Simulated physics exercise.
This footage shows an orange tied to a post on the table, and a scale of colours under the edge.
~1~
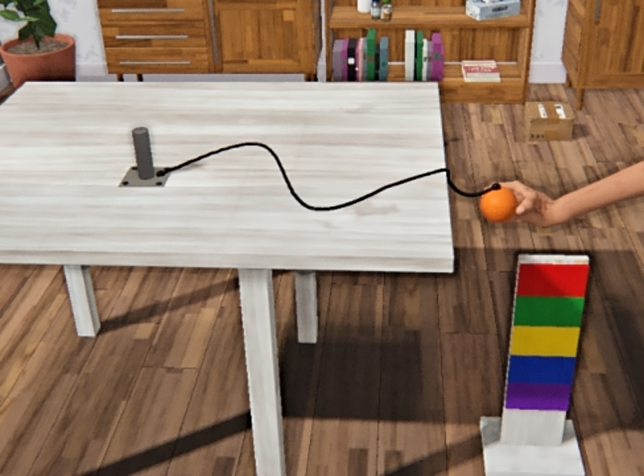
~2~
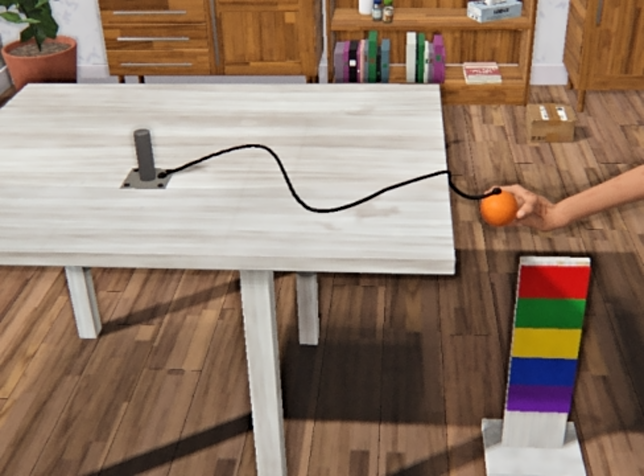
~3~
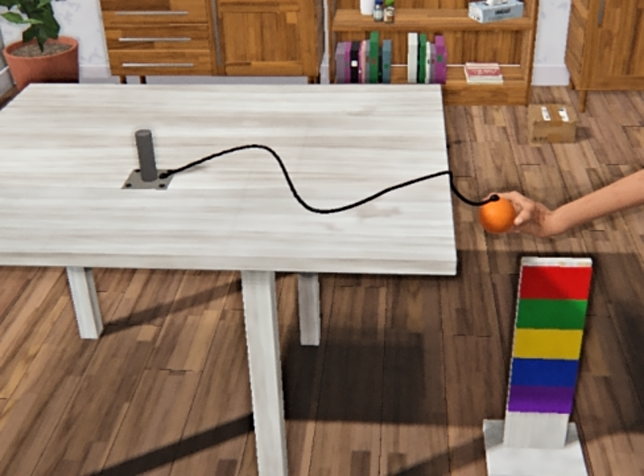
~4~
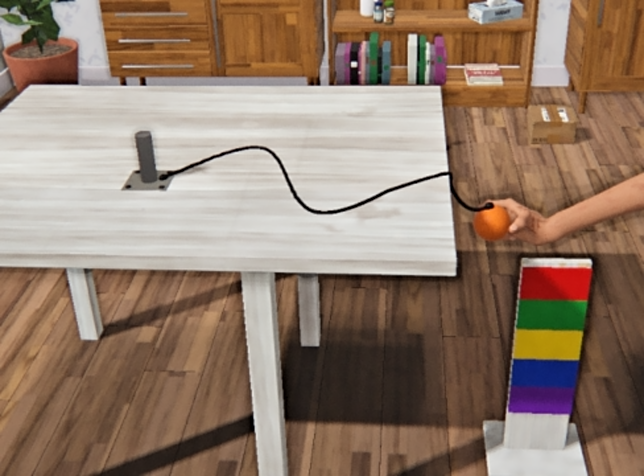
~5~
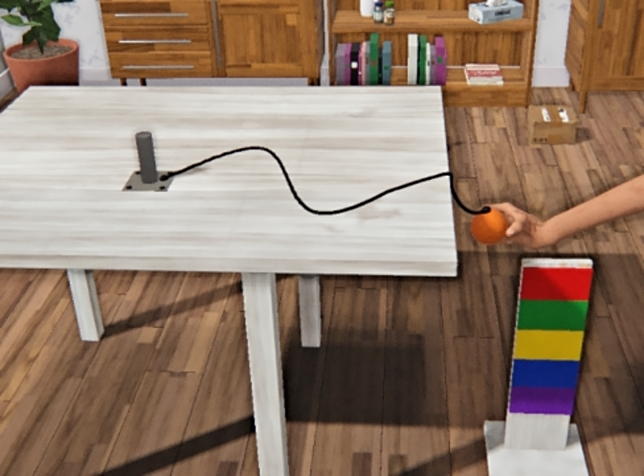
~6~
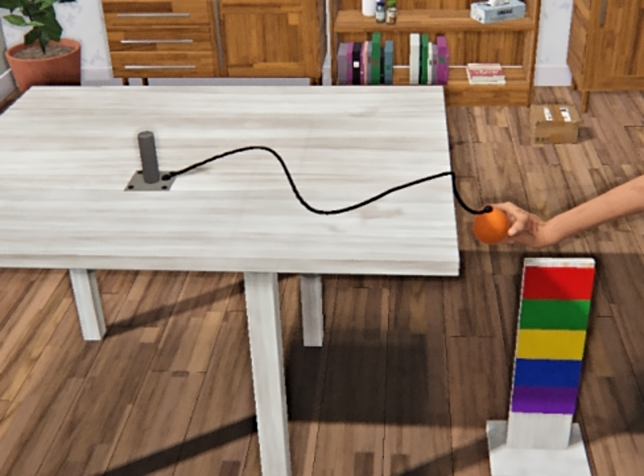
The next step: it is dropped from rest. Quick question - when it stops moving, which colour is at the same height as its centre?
I would say blue.
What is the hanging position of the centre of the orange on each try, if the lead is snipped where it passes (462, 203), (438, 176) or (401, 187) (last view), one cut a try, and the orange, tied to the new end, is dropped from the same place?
Roughly at (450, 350) for the first, (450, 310) for the second and (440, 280) for the third.
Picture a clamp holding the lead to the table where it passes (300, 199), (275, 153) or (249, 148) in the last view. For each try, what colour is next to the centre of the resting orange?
First try red, second try yellow, third try yellow.
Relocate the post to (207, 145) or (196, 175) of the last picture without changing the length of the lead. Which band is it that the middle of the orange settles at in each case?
Trial 1 - purple; trial 2 - purple.
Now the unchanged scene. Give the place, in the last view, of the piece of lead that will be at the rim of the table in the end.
Near (318, 212).
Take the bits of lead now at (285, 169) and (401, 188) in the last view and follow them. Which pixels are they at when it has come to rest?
End: (348, 174) and then (444, 255).
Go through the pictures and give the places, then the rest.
In the first picture, orange (499, 205); red (553, 282); green (549, 313); yellow (545, 342); blue (541, 371); purple (538, 398).
In the second picture, orange (500, 209); lead through (198, 161) (269, 150) (290, 186) (346, 207) (418, 179).
In the third picture, orange (498, 215).
In the fourth picture, orange (492, 223); lead through (200, 163) (271, 152) (291, 188) (347, 209) (419, 181).
In the fifth picture, orange (490, 227).
In the sixth picture, orange (491, 226); lead through (202, 163) (273, 152) (294, 188) (350, 209) (422, 181).
Early on, orange near (470, 370); level with blue.
Midway, orange near (415, 359); level with blue.
Near the end, orange near (459, 366); level with blue.
Finally, orange near (440, 367); level with blue. At blue.
